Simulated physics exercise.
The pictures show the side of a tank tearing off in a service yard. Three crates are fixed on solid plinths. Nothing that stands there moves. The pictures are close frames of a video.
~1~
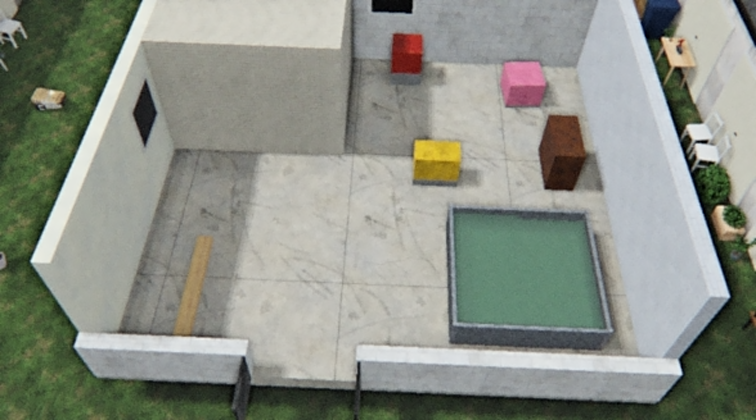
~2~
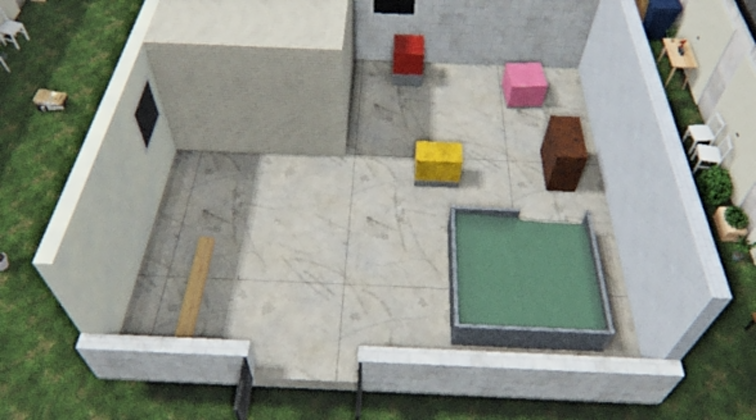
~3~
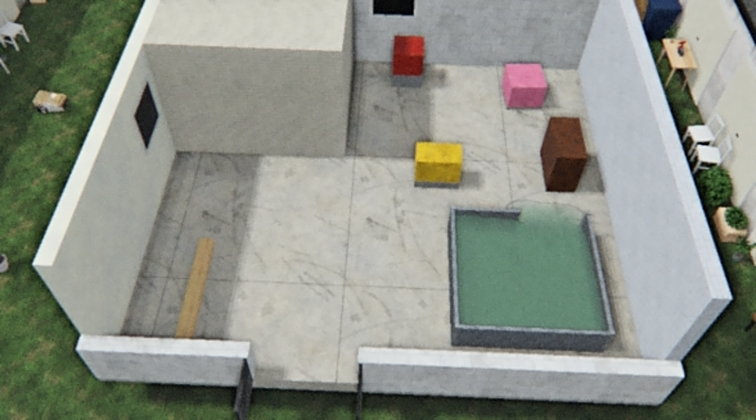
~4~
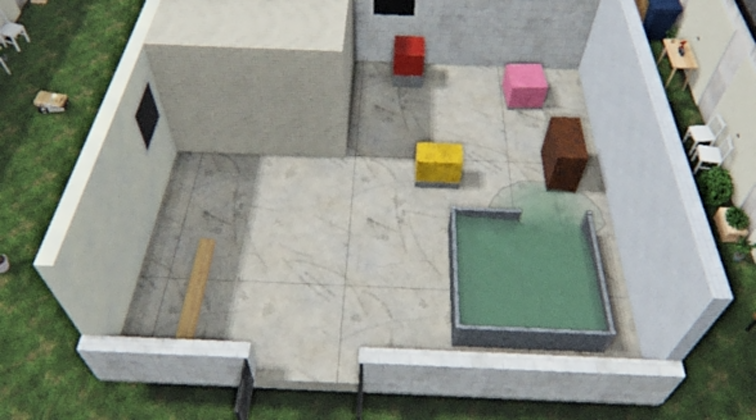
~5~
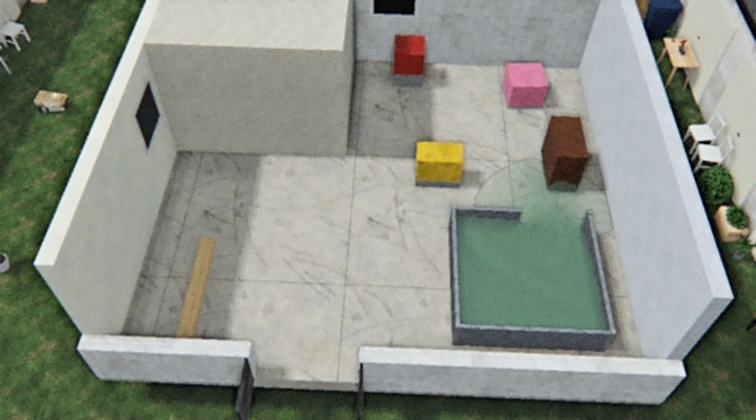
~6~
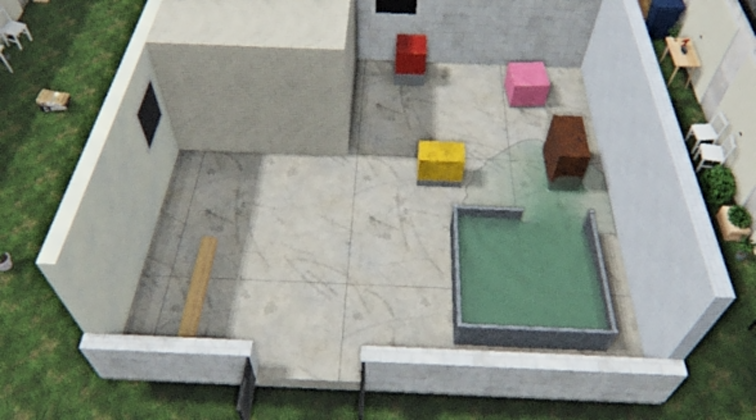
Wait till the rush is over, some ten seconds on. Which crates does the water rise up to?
In the end: The yellow crate stays dry; the red crate stays dry; the pink crate gets wet.
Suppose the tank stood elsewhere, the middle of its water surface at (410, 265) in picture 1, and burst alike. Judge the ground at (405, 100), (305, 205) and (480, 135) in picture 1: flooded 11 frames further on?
In that order: Dry, covered, under water.
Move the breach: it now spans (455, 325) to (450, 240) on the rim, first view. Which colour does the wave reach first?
The one in yellow.
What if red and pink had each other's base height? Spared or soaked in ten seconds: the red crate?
Then: Red crate is wetted.
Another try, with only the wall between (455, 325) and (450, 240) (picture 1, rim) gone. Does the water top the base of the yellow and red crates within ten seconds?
One by one: Yellow crate remains dry; red crate stays dry.
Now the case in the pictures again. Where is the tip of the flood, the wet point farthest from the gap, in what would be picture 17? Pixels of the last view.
At about (443, 62).
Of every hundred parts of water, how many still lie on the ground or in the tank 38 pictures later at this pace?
About 100 per cent.
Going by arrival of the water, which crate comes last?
I say the one in red.
A moment on, water covers 15 % of the floor; the yellow crate water round its plinth, the red crate not reached, the pink crate water round its plinth.
Next, water covers 30 % of the floor; the yellow crate water round its plinth, the red crate water round its plinth, the pink crate water round its plinth.
Then, water covers 40 % of the floor; the yellow crate water round its plinth, the red crate water round its plinth, the pink crate water round its plinth.
Later, water covers 50 % of the floor; the yellow crate water round its plinth, the red crate water round its plinth, the pink crate water round its plinth.
In the end, water covers 85 % of the floor; the yellow crate stayed above the water, the red crate stayed above the water, the pink crate was topped.
